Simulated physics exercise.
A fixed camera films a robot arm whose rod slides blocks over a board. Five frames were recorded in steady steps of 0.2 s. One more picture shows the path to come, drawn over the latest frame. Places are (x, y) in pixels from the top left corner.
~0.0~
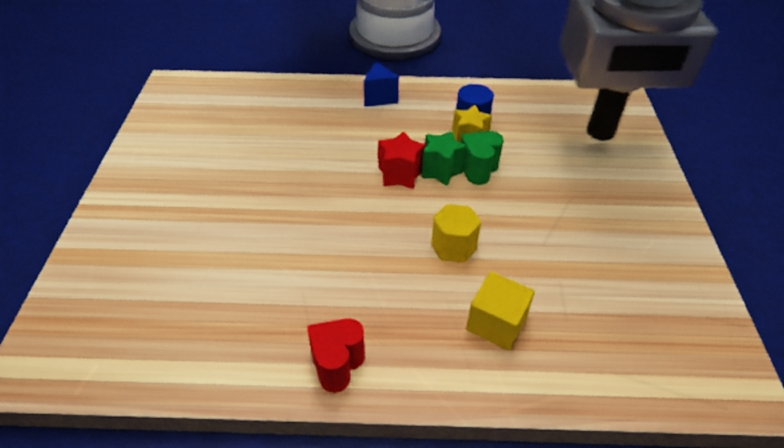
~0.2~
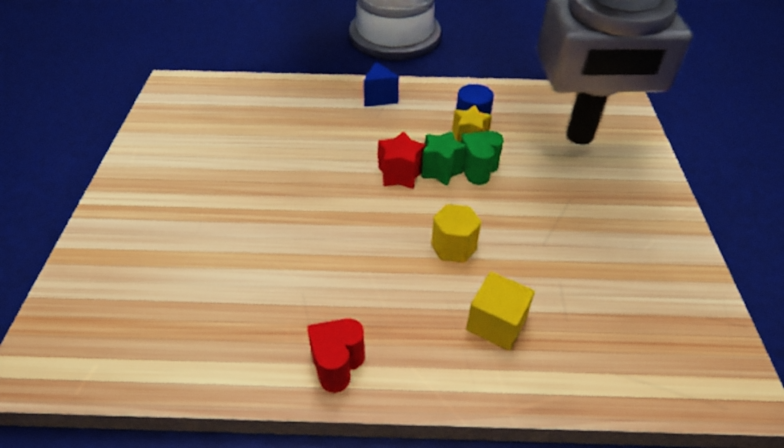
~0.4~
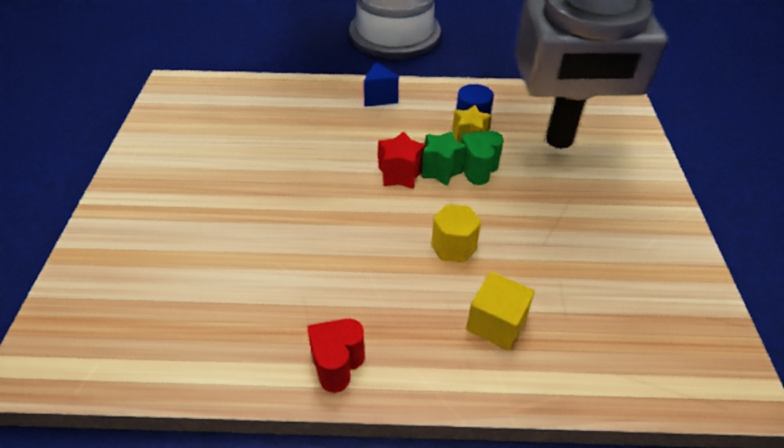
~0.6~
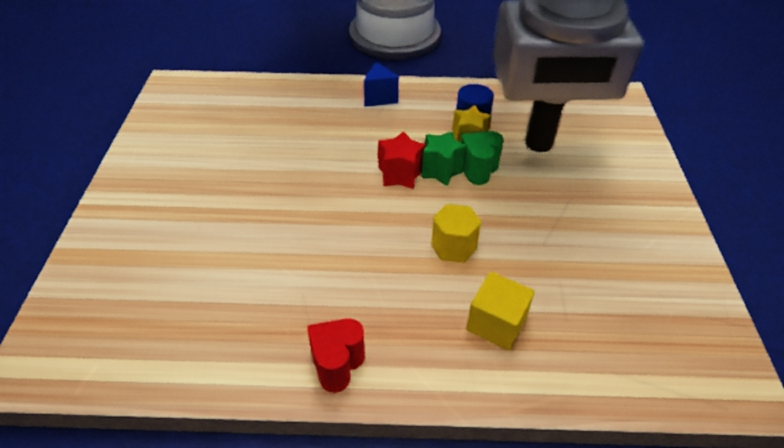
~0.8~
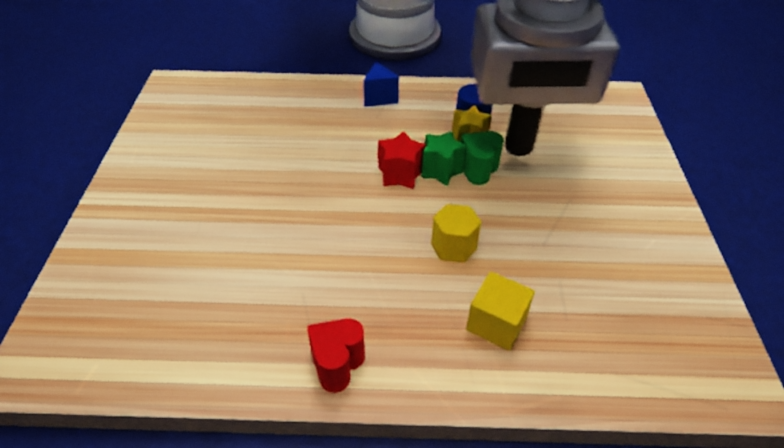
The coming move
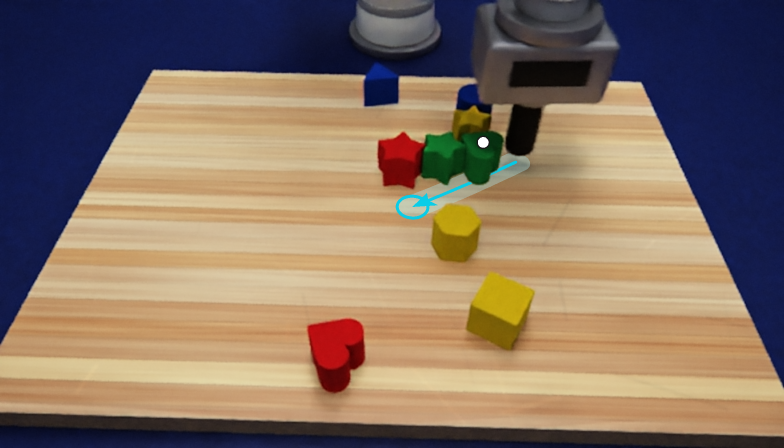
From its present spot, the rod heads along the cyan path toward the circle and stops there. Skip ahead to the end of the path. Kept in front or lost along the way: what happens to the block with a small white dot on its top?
It is driven along in front.
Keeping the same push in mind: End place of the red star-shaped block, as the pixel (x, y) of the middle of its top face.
At (331, 135).
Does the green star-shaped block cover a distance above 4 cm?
I'd say yes.
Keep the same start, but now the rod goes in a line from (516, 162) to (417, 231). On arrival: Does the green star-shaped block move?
Yes, I think so.
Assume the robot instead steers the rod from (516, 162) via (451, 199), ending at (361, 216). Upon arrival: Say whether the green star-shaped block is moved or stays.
It's moved.
The drawn path runs in a line from (516, 162) to (413, 207); the dot is on the green heart-shaped block.
What follows on the original path. One third of the way, rod at (485, 163); red star-shaped block at (377, 145); green star-shaped block at (415, 151), turned 25° clockwise; green heart-shaped block at (452, 157).
Two thirds of the way, rod at (451, 178); red star-shaped block at (347, 141), turned 25° clockwise; green star-shaped block at (380, 154), turned 45° clockwise; green heart-shaped block at (413, 167), turned 15° clockwise.
At the end, rod at (413, 193); red star-shaped block at (331, 135), turned 45° clockwise; green star-shaped block at (351, 155), turned 70° clockwise; yellow star-shaped block not moved; green heart-shaped block at (373, 176), turned 35° clockwise.
